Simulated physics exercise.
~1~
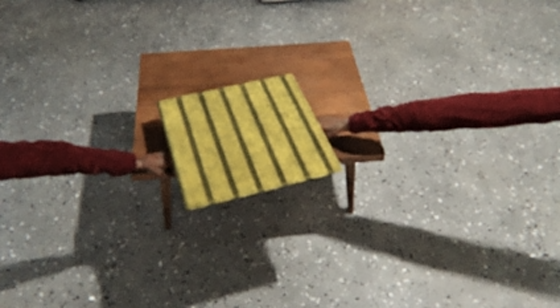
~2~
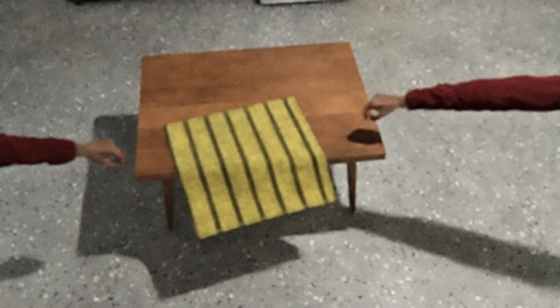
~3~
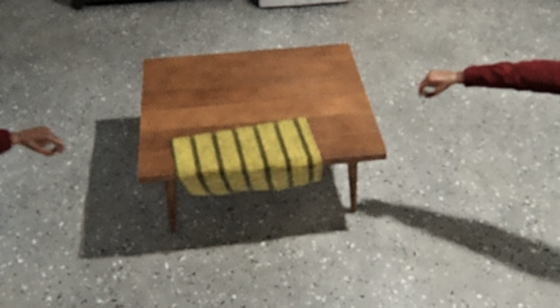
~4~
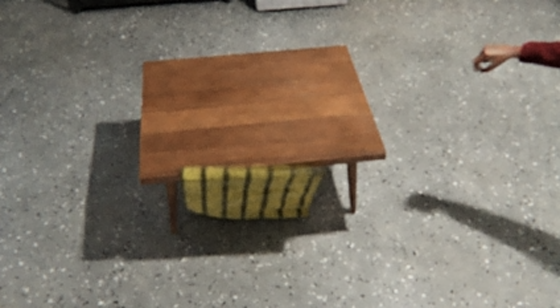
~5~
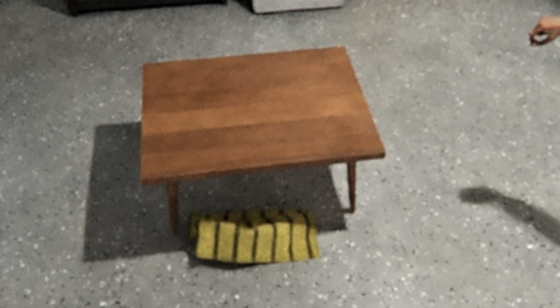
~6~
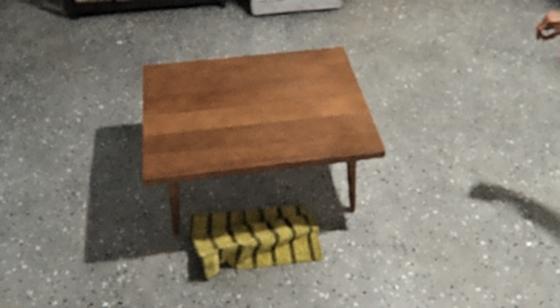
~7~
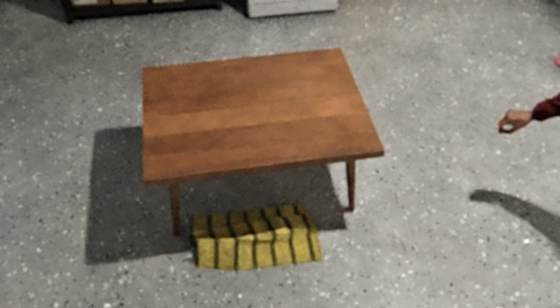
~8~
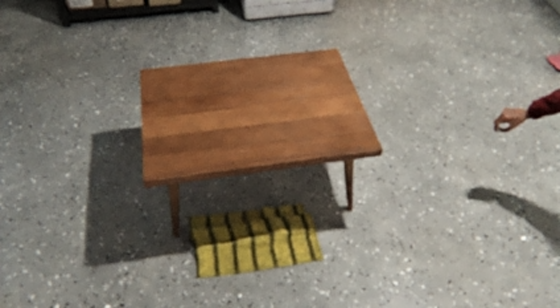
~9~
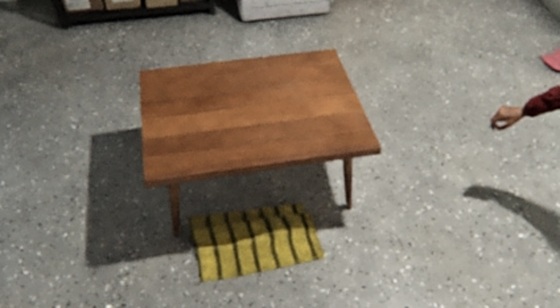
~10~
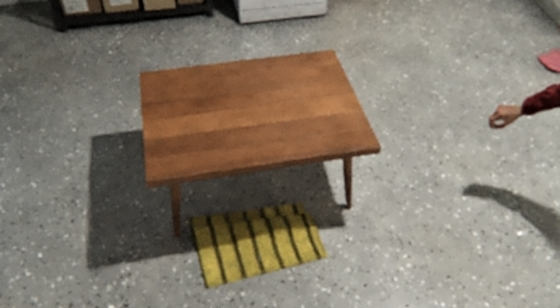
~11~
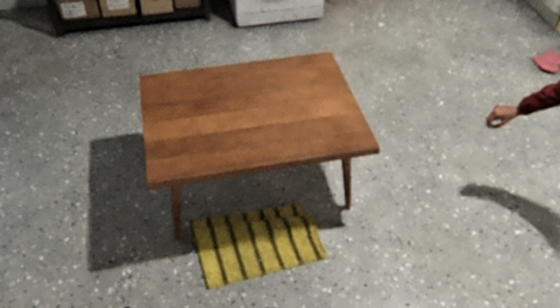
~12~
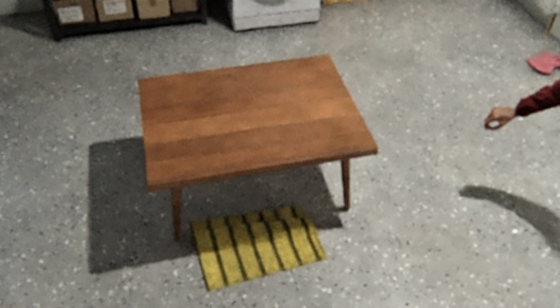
The video shows two red-sleeved arms releasing a yellow, dark-striped towel over the front edge of a wooden table. The towel drapes over the edge, slides off, and crumples on the floor, then flattens out and lies there in front of the bare table.
